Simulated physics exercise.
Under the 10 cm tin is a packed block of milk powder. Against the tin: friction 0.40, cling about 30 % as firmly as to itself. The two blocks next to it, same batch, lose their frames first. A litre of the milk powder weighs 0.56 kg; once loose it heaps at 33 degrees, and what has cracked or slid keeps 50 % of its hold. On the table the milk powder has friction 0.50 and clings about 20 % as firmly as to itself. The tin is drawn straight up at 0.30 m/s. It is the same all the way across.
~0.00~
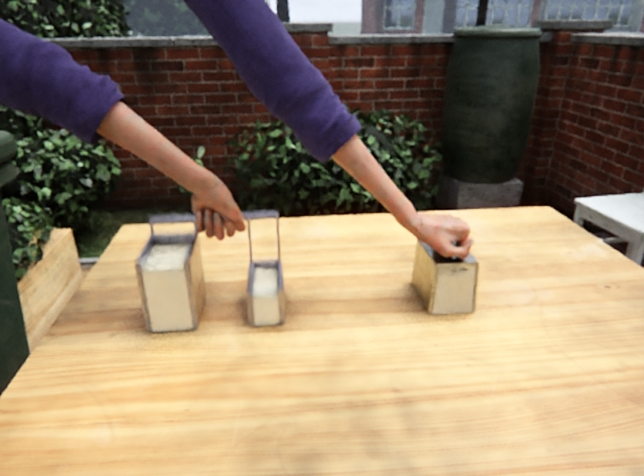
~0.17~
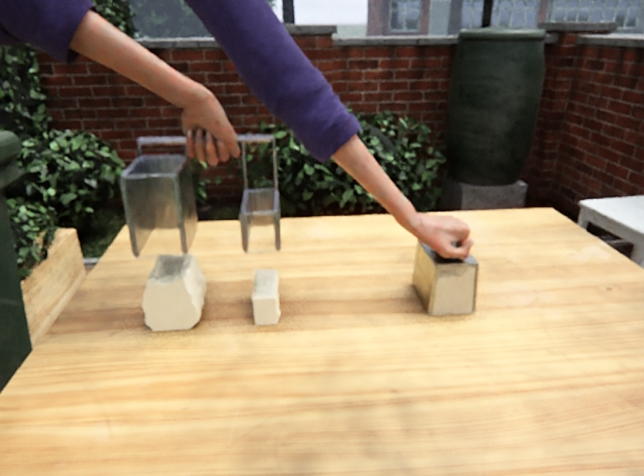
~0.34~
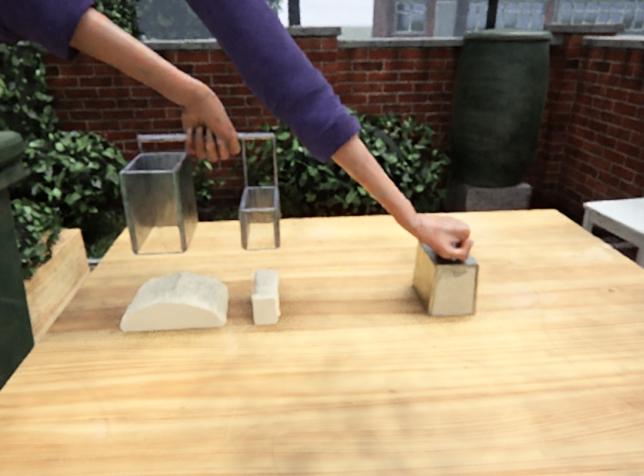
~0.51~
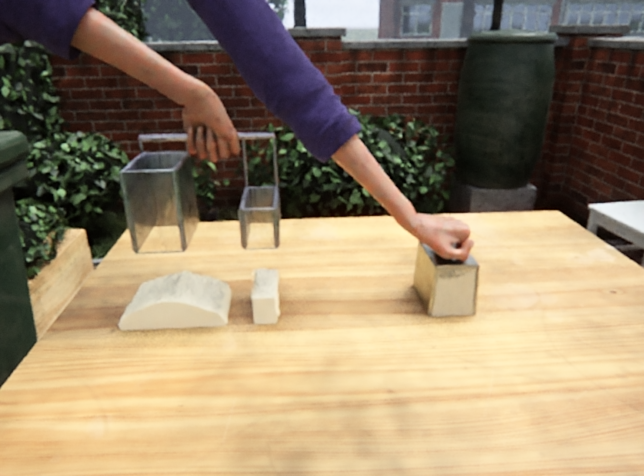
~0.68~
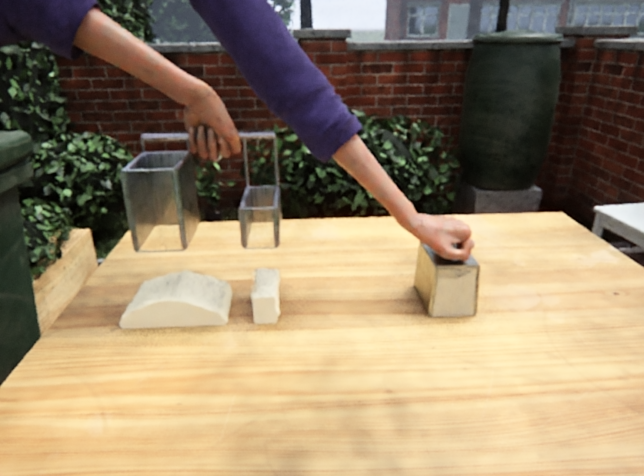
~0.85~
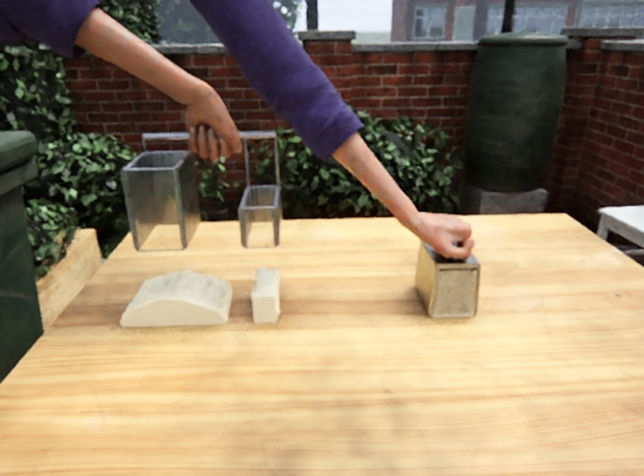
In a brick-walled garden with leafy shrubs and a large green urn, a pale wooden table is seen from slightly above its near edge. Two purple-sleeved arms reach in from the upper left, one hand gripping two joined grey casings around off-white blocks, the other resting on a boxy tin at right. The casings lift, the larger block slumps into a low mound, the small one stays upright, and the camera drifts slightly.
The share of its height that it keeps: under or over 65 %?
Expect under 65 %.
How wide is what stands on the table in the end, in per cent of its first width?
About 220 %.
By 1.09 s, the tin is up by 7.2 cm.
By 1.37 s, the tin is up by 16 cm; what stands on the table is 51 % of the tin's depth.
By 1.65 s, the tin is up by 22 cm; what stands on the table is 51 % of the tin's depth.
By 1.94 s, the tin is up by 22 cm; what stands on the table is 51 % of the tin's depth.
By 2.04 s, at the end, the tin is up by 22 cm; what stands on the table is 51 % of the tin's depth.
